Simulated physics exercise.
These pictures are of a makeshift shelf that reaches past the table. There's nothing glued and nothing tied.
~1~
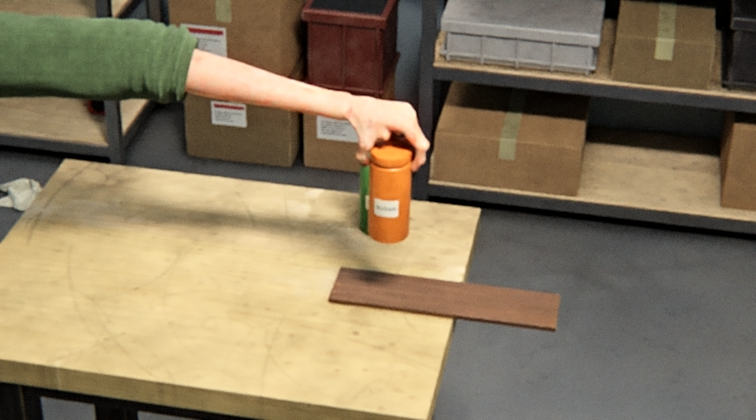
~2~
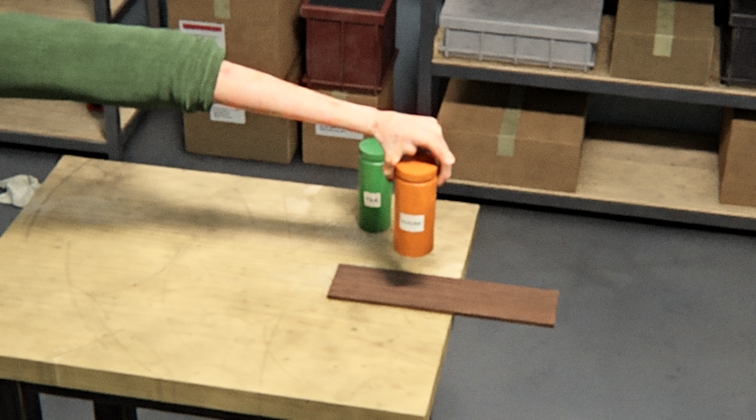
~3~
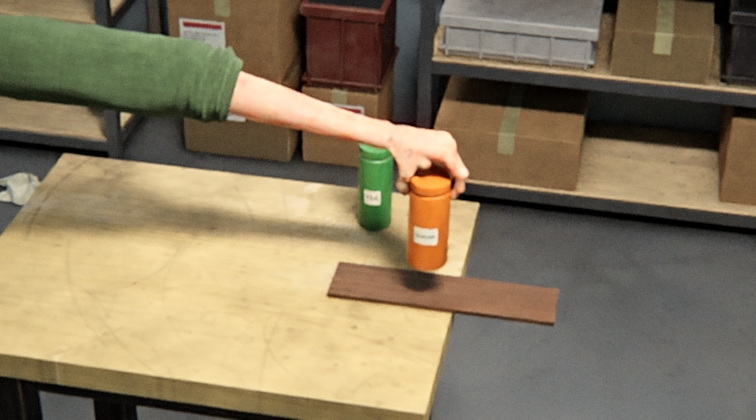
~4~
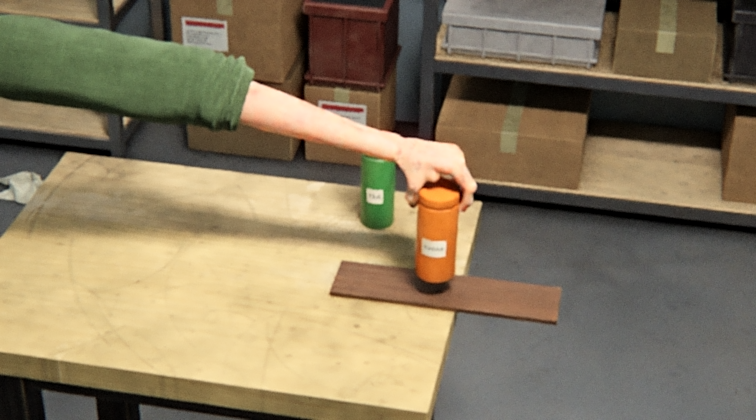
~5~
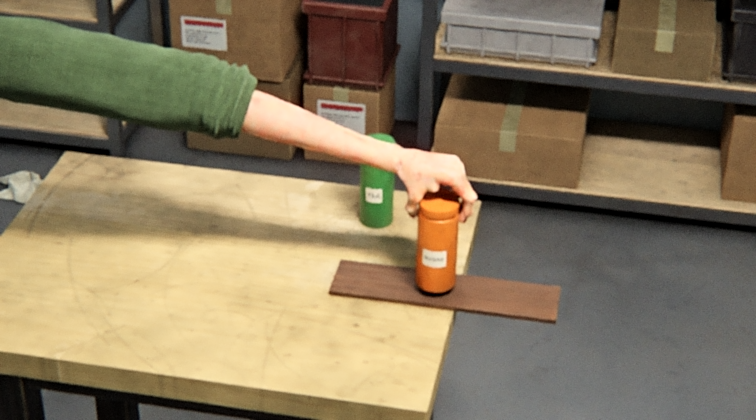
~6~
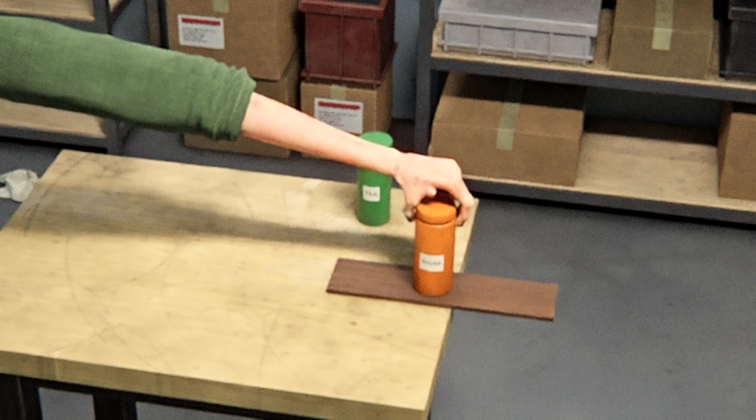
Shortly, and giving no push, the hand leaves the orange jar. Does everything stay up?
Yes. Remains on the table.
Then, 0.20 s later than the last frame, all is still.
Then, 0.70 s later than the last frame, orange jar resting near (435, 246).
When it is over, all 3 as before. End places, in pixels of the last picture, orange jar near (435, 246). The plank stays on the table.
